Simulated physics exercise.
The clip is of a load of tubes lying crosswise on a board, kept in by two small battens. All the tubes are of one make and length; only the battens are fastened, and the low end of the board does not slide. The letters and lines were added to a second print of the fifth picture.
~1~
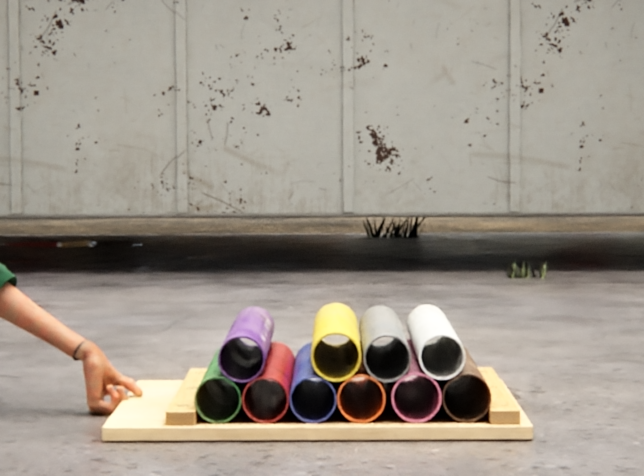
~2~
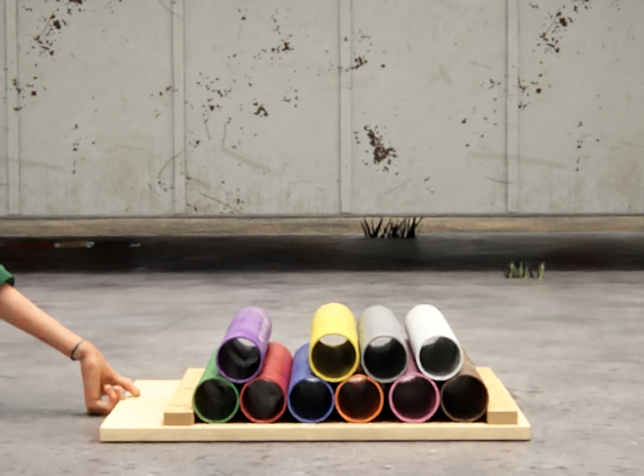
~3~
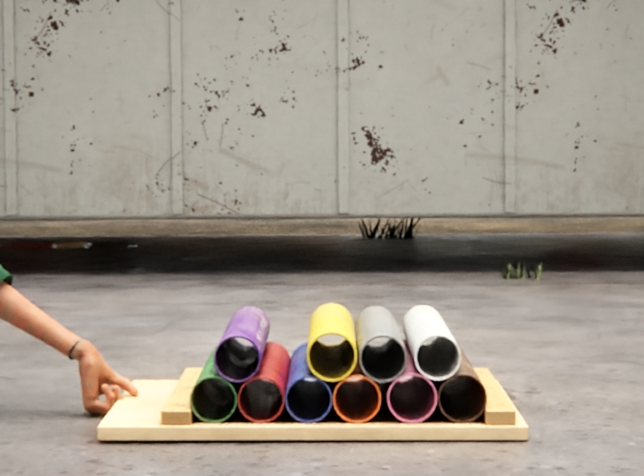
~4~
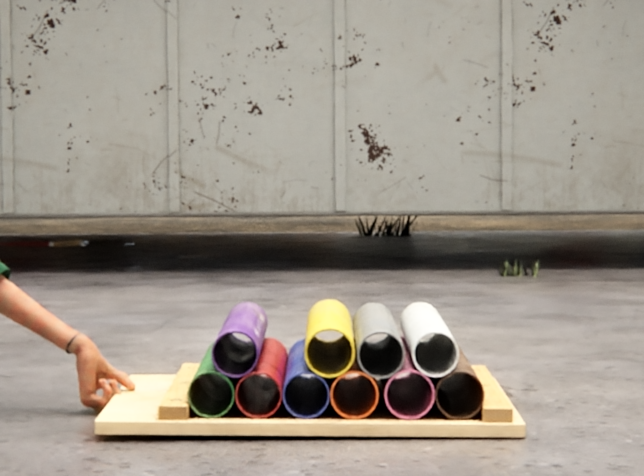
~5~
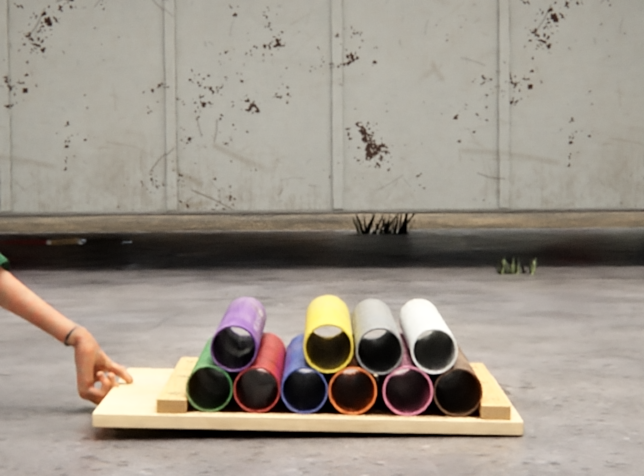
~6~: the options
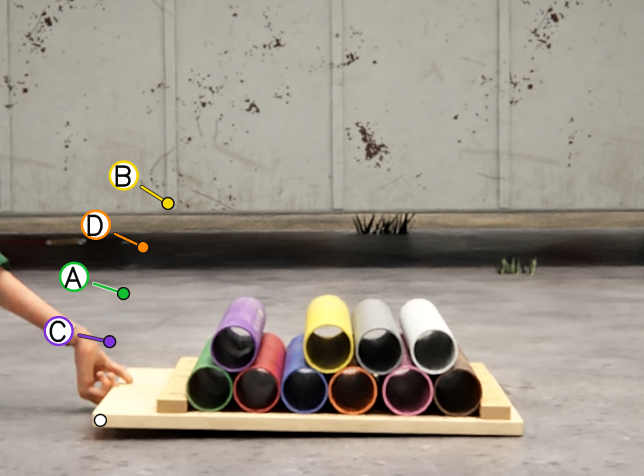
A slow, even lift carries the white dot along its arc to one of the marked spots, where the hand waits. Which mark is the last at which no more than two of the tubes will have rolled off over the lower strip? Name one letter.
The last mark within the limit is D.
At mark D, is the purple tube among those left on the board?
Yes.
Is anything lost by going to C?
No, at C.
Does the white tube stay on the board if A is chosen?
The white tube: Yes.
On the marked copy, A at (124, 293); B at (168, 203); C at (110, 342); D at (143, 247); the white dot at (101, 421).
Taking D. A third of the way, board at 16°.
Two thirds of the way, board at 26°.
When it is over, board at 26°, none over the low batten.
As for the rest, A none over the low batten; B four over the low batten (purple, yellow, grey, white); C none over the low batten.
